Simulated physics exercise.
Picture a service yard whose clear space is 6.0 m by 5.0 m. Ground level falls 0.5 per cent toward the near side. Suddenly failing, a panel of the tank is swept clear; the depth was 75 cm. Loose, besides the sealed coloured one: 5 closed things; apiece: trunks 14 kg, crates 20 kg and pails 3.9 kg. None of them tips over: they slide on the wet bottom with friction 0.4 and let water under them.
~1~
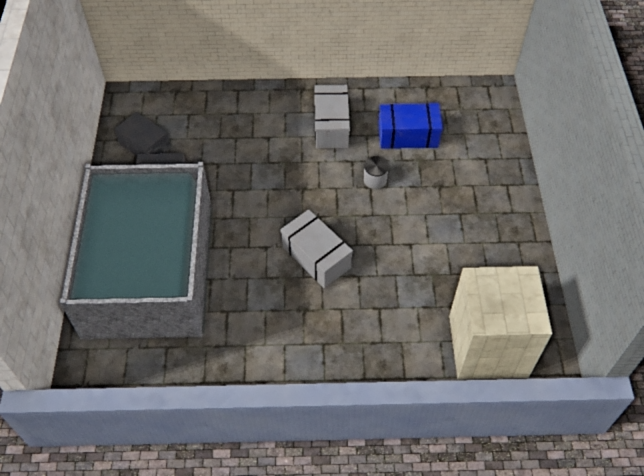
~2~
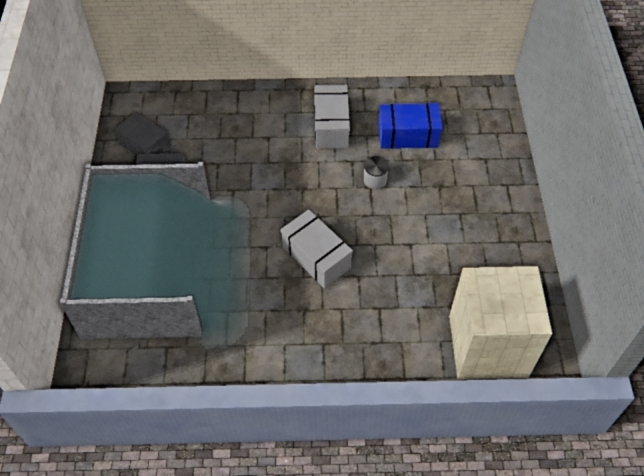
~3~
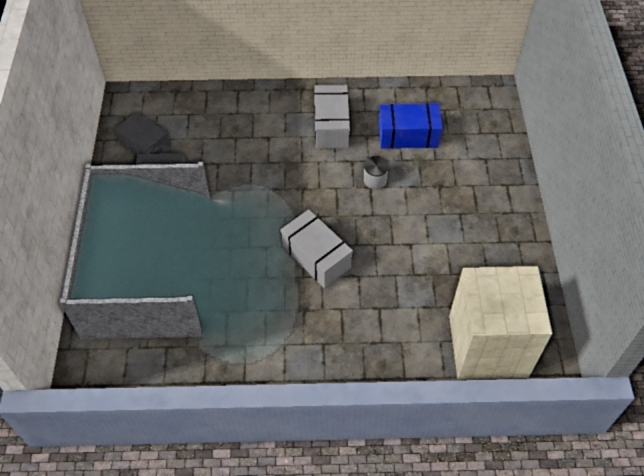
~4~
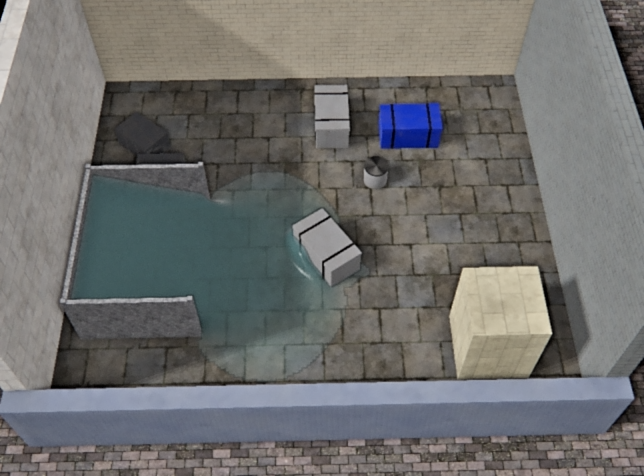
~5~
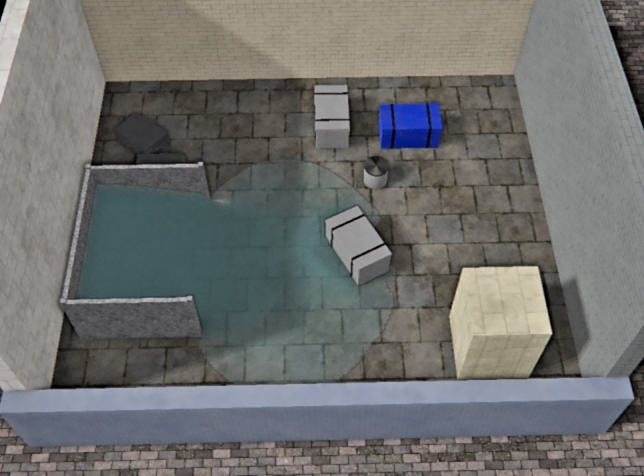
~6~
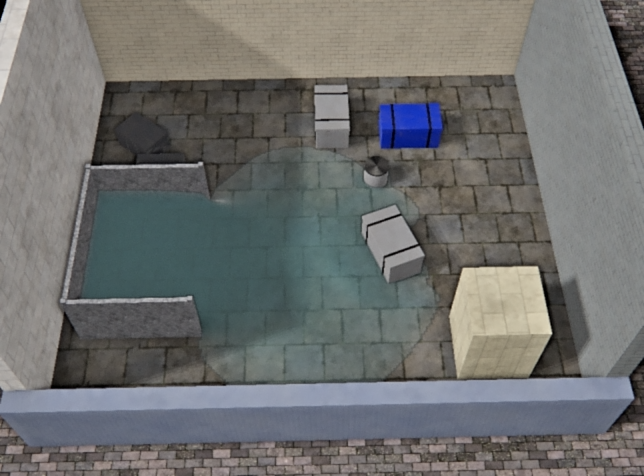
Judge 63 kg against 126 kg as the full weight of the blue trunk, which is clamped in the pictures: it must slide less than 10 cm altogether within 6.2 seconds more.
The lighter option works.
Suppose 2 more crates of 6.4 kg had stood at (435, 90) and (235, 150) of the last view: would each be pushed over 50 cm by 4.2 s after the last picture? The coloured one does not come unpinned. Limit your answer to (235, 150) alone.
It is short of it.
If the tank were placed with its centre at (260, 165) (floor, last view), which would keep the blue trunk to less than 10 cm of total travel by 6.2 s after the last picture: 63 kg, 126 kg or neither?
For that case: Both fail.
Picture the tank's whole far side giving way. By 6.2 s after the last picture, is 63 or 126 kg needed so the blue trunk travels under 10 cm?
With that failure, the big mass alone works.
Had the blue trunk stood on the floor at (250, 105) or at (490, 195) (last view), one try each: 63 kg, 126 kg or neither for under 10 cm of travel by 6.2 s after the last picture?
Well, the little one does for the first, just the big one for the second.
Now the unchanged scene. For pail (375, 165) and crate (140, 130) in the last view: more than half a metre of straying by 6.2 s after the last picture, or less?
The first is over the limit and the second is within the limit.
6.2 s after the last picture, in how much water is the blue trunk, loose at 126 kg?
Something like 8 centimetres.
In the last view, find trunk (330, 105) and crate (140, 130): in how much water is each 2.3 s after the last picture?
Around 5 cm and 0 cm.
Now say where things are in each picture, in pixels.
The first picture shows the blue trunk at (411, 116) rests on the ground; water covers 2.4 m2; 0 of 6 have shifted.
The second picture shows the blue trunk at (411, 116) rests on the ground; water covers 3.5 m2; 0 of 6 have shifted.
The third picture shows the blue trunk at (411, 116), on the bottom; water covers 4.9 m2; 0 of 6 have shifted.
The fourth picture shows the blue trunk at (411, 116) rests on the ground; 6.4 m2 under water; 1 of 6 have shifted.
The fifth picture shows the blue trunk at (411, 116), on the bottom; 8.4 m2 under water; 1 of 6 have shifted.
The sixth picture shows the blue trunk at (411, 116), on the bottom; water covers 10.5 m2; 1 of 6 have shifted.
Then, 0.6 s after the last picture the blue trunk would be 0 cm from its start with 63 kg and 0 cm from its start with 126 kg; 6 cm of water round it then.
Then, 2.3 s after the last picture the blue trunk would be 0 cm from its start with 63 kg and 0 cm from its start with 126 kg; 4 cm of water round it then.
Then, 4.2 s after the last picture the blue trunk would be 0 cm from its start with 63 kg and 0 cm from its start with 126 kg; 10 cm of water round it then.
Then, 6.2 s after the last picture the blue trunk would be 0 cm from its start with 63 kg and 0 cm from its start with 126 kg; 8 cm of water round it then.
